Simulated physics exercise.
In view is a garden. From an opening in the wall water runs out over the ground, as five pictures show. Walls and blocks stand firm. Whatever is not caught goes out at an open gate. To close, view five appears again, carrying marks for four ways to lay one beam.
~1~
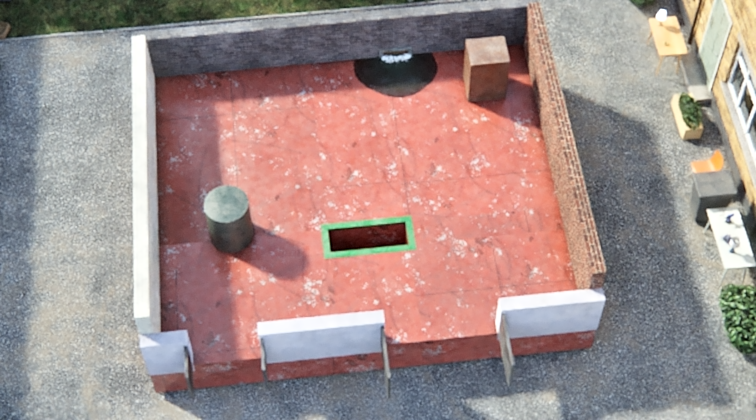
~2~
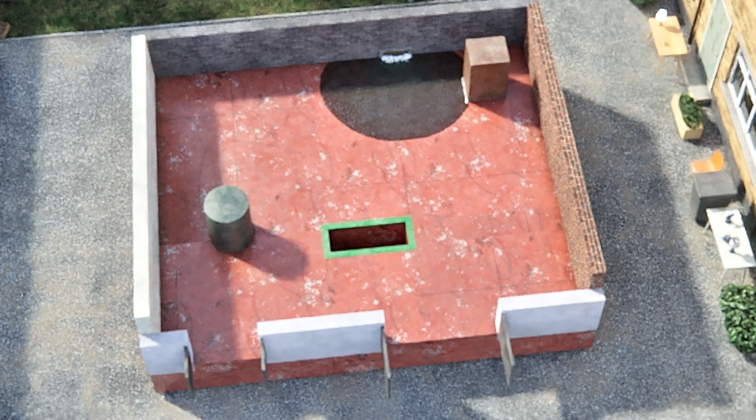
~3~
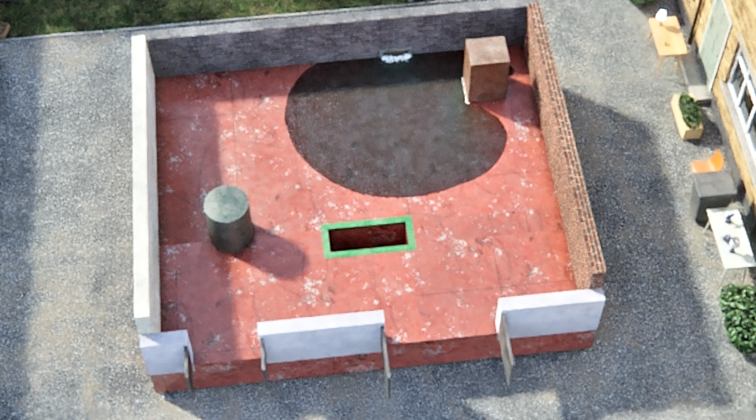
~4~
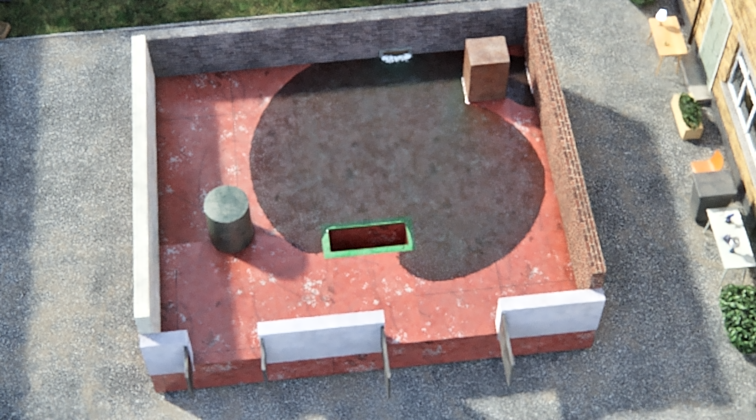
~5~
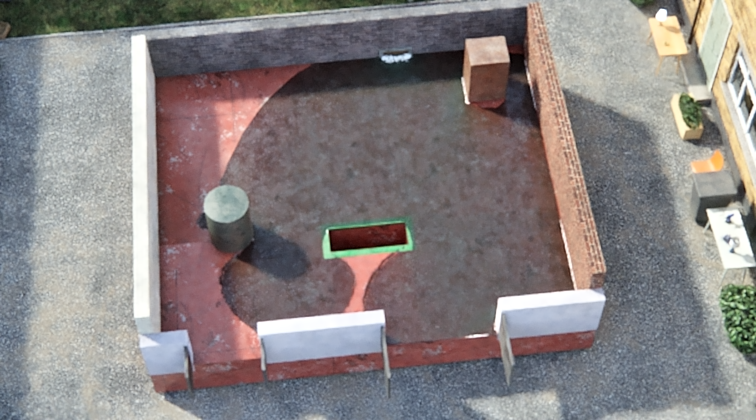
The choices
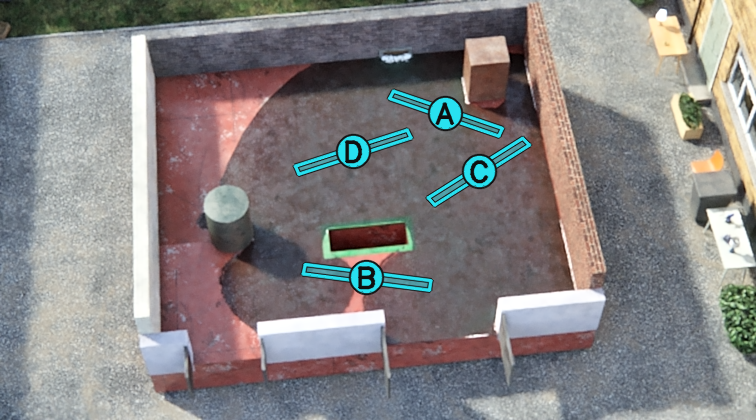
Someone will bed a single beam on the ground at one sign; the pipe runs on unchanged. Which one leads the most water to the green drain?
Choose C.
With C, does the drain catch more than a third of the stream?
Yes.
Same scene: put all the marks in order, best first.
C, B, A, D.
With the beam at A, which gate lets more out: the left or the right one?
More leaves on the right.
In cyan, A from (391, 94) to (500, 132); B from (304, 269) to (430, 285); C from (431, 201) to (525, 141); D from (297, 170) to (409, 133).
Choosing A, about 19 % of the stream goes into the green drain, about 81 % out by the gates.
Choosing B, about 38 % of the stream goes into the green drain, about 62 % out by the gates.
Choosing C, about 61 % of the stream goes into the green drain, about 39 % out by the gates.
Choosing D, about 8 % of the stream goes into the green drain, about 92 % out by the gates.
